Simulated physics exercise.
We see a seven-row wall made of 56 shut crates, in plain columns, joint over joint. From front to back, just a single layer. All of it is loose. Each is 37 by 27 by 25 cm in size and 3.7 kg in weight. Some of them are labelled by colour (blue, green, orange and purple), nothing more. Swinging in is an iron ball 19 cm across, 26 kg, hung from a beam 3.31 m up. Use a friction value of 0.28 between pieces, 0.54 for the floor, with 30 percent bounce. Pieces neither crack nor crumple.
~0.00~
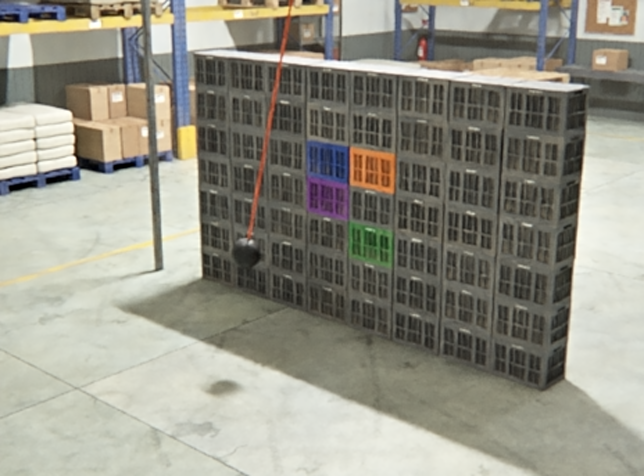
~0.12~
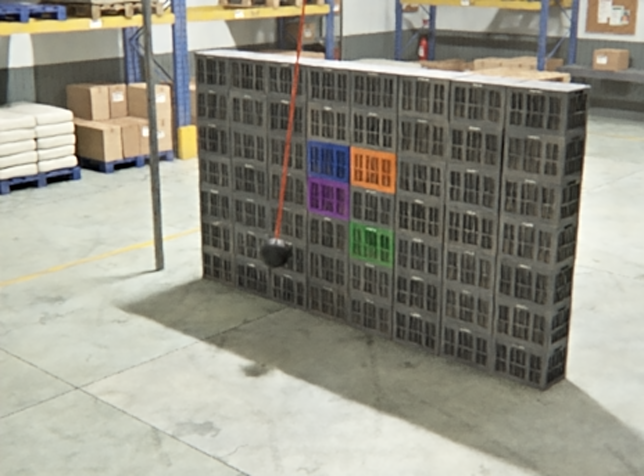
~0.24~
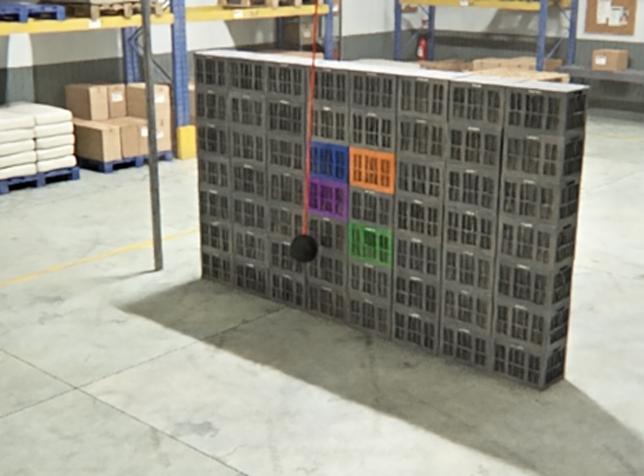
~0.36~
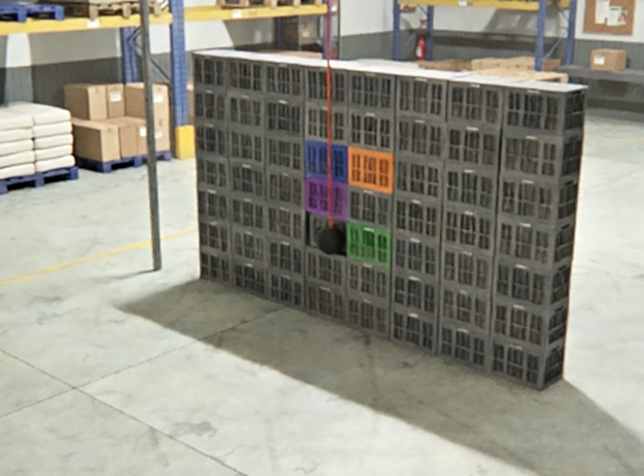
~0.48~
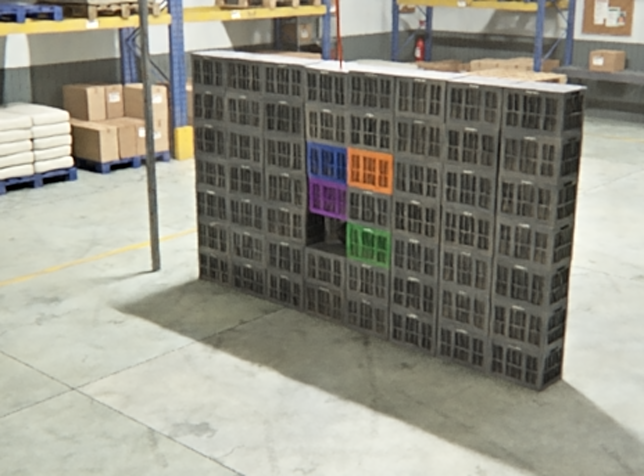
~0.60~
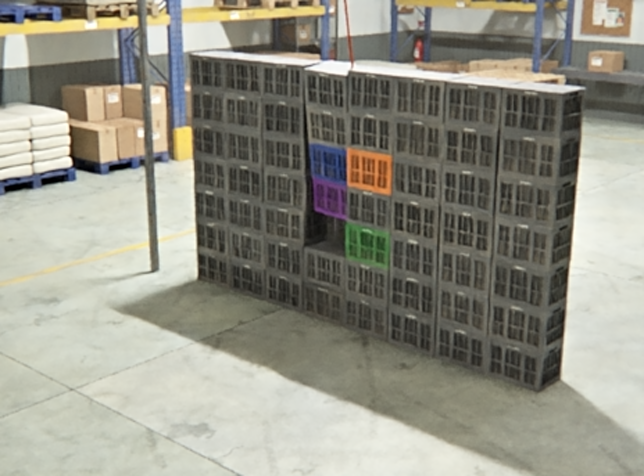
A dark ball on a red line swings rightward toward a wall of stacked gray crates and pushes in a crate below the purple one. The ball passes through the gap out of sight behind the wall, and the purple and blue crates above the opening lean slightly, along with the gray ones over them.
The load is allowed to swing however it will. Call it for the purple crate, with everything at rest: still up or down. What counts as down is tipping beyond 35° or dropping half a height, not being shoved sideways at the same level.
Falls.
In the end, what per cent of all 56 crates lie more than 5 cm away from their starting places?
That comes to 10 in a hundred.
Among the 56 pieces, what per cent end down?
Estimate: About 10% of them.
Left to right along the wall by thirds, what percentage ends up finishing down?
I'd put it at 0 % left, 40 % middle and 0 % right.
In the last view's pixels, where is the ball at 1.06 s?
It should be near pixel (412, 200).
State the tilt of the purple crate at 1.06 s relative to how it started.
Some 40 degrees.
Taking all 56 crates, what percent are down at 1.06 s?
10 %.
After 1.06 s, line 19° past plumb; 5 of the 56 crates down; purple crate leaning 37°, 32 cm lower; blue crate leaning 38°, 36 cm lower.
After 1.58 s, line 14° past plumb; 5 of the 56 crates down; purple crate on its side; blue crate leaning 19°, 76 cm lower.
At rest (3.2 s), line 12° before plumb; 5 of the 56 crates down; purple crate on its side; blue crate on its side; orange crate shifted 36 mm. As the last picture would show them, middles, purple crate near (382, 275), blue crate near (363, 287).
